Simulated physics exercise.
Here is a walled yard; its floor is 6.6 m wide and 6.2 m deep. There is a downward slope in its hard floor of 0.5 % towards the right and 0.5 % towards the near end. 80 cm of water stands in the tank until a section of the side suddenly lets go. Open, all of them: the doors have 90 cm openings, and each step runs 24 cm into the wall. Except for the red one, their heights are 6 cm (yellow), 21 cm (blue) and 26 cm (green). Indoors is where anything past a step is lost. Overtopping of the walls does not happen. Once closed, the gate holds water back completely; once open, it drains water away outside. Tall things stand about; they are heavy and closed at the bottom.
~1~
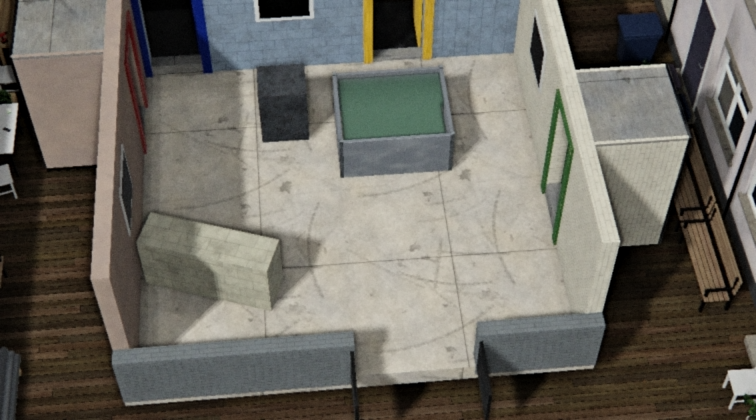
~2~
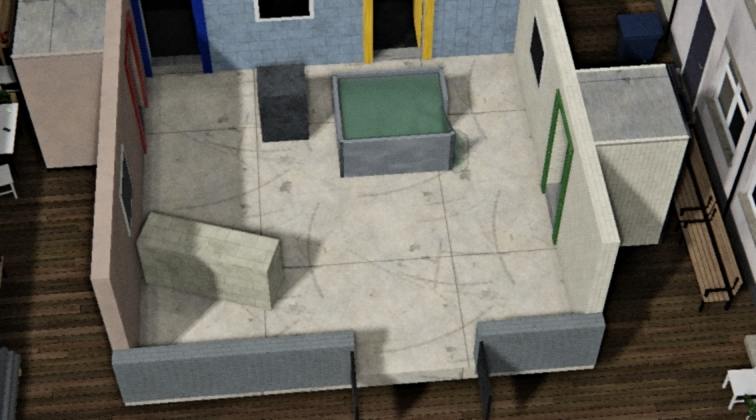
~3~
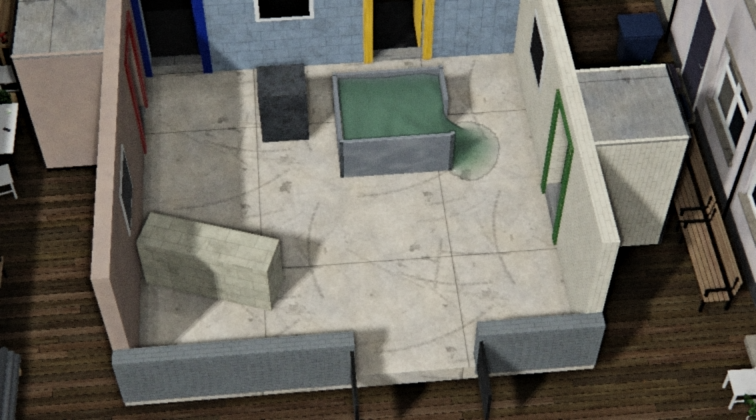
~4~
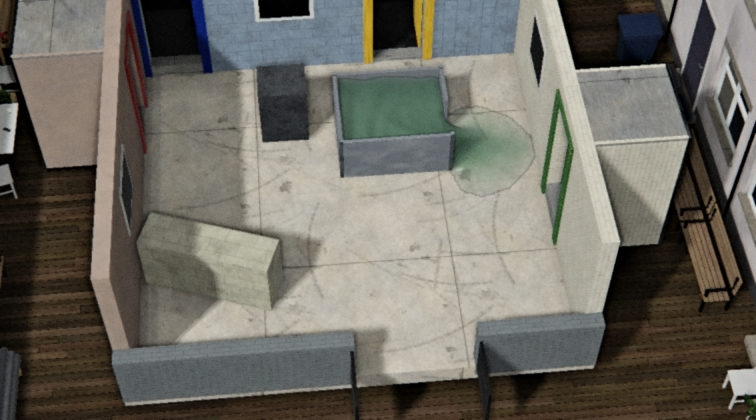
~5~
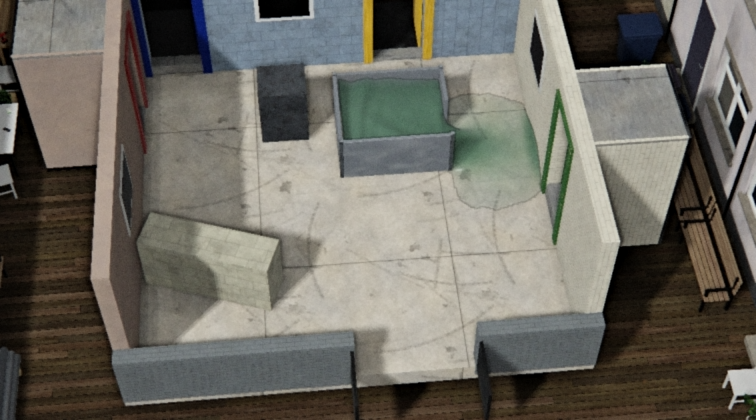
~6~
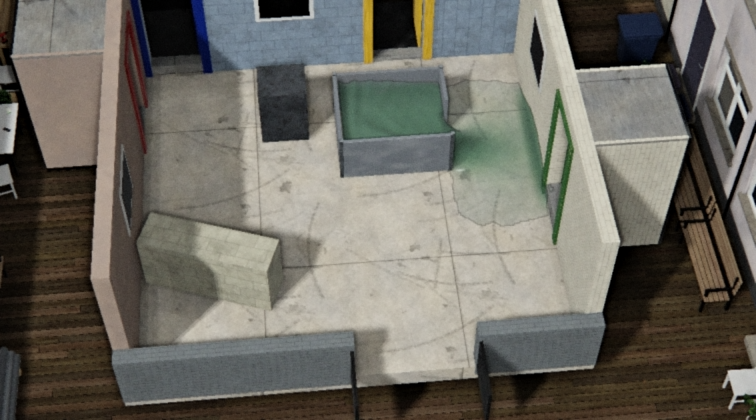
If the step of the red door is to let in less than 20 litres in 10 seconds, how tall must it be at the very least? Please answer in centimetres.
At the very least, close to 6.5 cm.
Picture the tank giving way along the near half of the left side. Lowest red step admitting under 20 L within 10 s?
A height of around 12.5 cm.
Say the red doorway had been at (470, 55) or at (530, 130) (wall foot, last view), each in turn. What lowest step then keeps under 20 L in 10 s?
In turn: Roughly 20 cm, roughly 36 cm.
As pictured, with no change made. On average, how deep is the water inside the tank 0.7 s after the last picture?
I'd put it at some 50 centimetres on average.
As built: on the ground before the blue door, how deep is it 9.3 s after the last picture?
Some 6.0 centimetres.
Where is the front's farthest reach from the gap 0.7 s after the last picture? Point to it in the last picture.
Somewhere near the pixel (565, 315).
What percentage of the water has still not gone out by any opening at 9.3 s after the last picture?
Around 88 in a hundred parts remain.
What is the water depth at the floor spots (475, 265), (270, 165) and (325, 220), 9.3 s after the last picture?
Depth: About 3, 2, 3 cm.
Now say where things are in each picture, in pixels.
The tank at (392, 107) is whole and still, 80 cm deep; the red door at (136, 87) is dry, in the first picture.
Water pours out at (446, 138) and has run 0.3 m, to (464, 145); about 9 cm deep outside, 80 cm at the back, in the second picture.
The front is at (494, 151), 0.8 m from the gap at (446, 140); 0.7 m2 of floor is wet, 80 cm left at the back, in the third picture.
The gap is at (446, 142), the front 1.5 m out at (532, 149); the back of the tank holds 75 cm, in the fourth picture.
The front is at (540, 185), 1.6 m from the gap at (446, 141); 3.0 m2 of floor is wet, 68 cm left at the back, in the fifth picture.
Water pours out at (446, 141) and has run 1.8 m, to (546, 210); about 6 cm deep outside, 71 cm at the back; the red door at (136, 87), 5.2 m from the gap, is still 5.2 m from the nearest water, in the sixth picture.
Then, 0.7 s after the last picture water covers 15 % of the floor, deepest (46 cm) near (528, 146); it has not reached the red door.
Then, 2.3 s after the last picture water covers 35 % of the floor, deepest (28 cm) near (528, 146); it has not reached the red door.
Then, 9.3 s after the last picture water covers 95 % of the floor, deepest (9 cm) near (225, 371); 6 cm at the red door, 13 litres in over its 7 cm step.
At the red door as built, the water peaked near 10 cm, 4.3 s after the last picture.
With a step of 5.5 cm, 29 litres would have come in within the 10 s; with 7.5 cm, 10 litres. So under 20 litres takes about 6.5 cm.
